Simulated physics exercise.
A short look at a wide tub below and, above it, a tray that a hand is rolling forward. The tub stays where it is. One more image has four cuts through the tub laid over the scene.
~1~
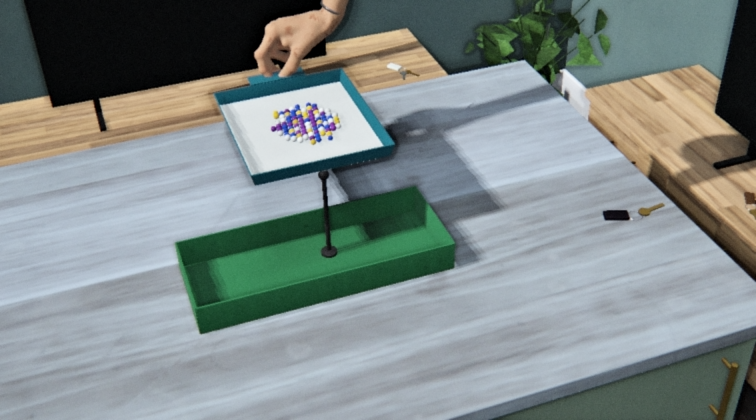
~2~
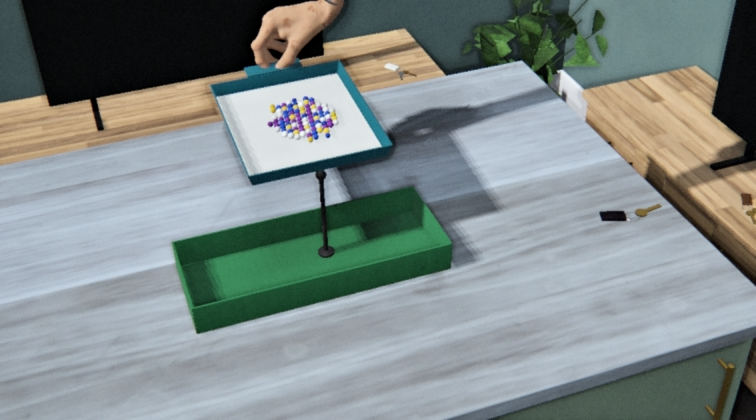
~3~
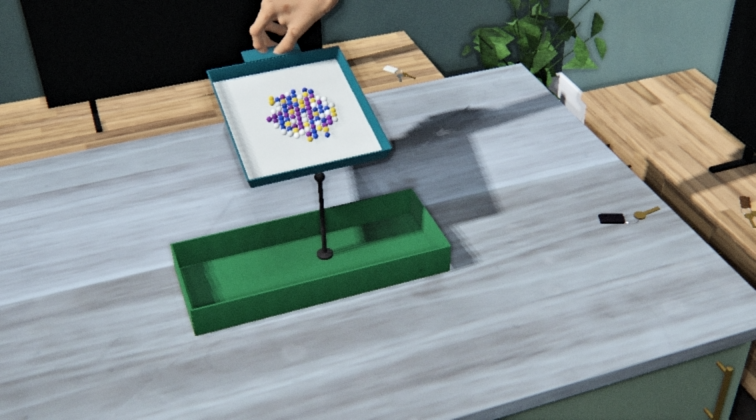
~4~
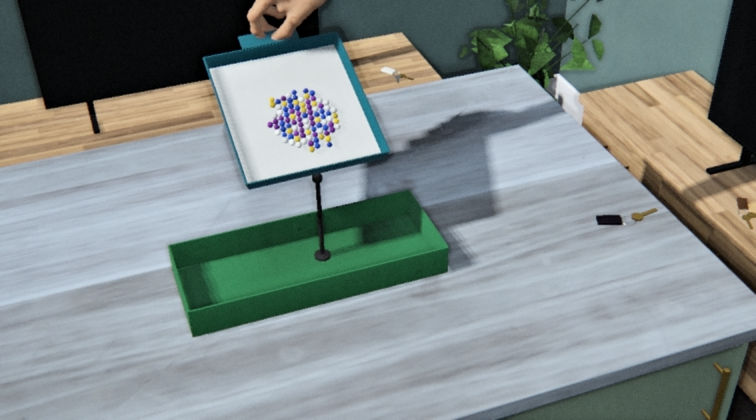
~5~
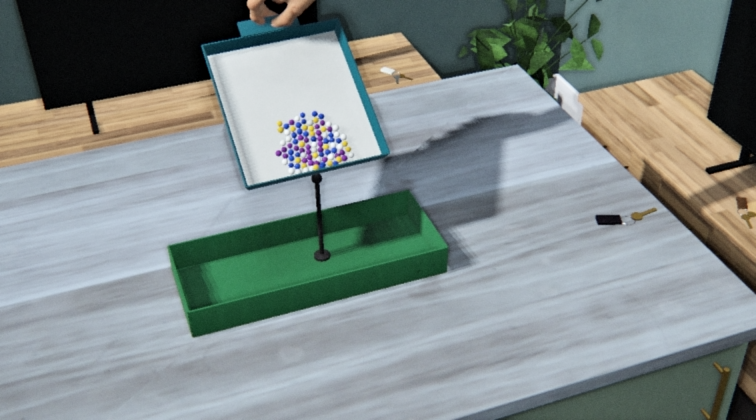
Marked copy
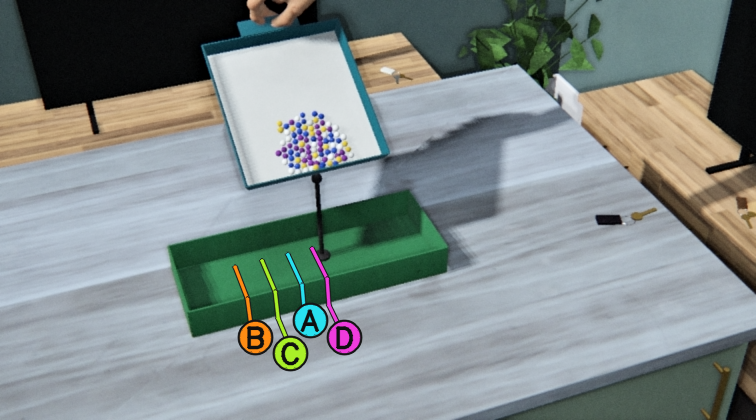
The clip opens on a teal tray of small, round, multicoloured beads, held level by a hand at its back edge above a long green tub. The hand raises that edge, steadily tilting the tray forward, and the beads slide down in a cluster toward its front edge.
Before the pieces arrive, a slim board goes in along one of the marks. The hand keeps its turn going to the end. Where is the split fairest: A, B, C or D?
D beats the others.
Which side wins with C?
Right.
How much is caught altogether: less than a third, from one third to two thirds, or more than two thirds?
It is more than two thirds.
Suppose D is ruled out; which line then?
A it is.
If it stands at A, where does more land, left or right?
More lands on the right.
On the marked copy, line A crosses the front rim at (301, 284); line B crosses the front rim at (247, 297); line C crosses the front rim at (274, 290); line D crosses the front rim at (326, 277).
Choosing A, of what is caught, roughly a quarter on the left of the divider, the larger part on the right.
Choosing B, of what is caught, not one piece on the left of the divider, every piece on the right.
Choosing C, of what is caught, about a tenth on the left of the divider, almost all on the right.
Choosing D, of what is caught, roughly a third on the left of the divider, roughly two thirds on the right.
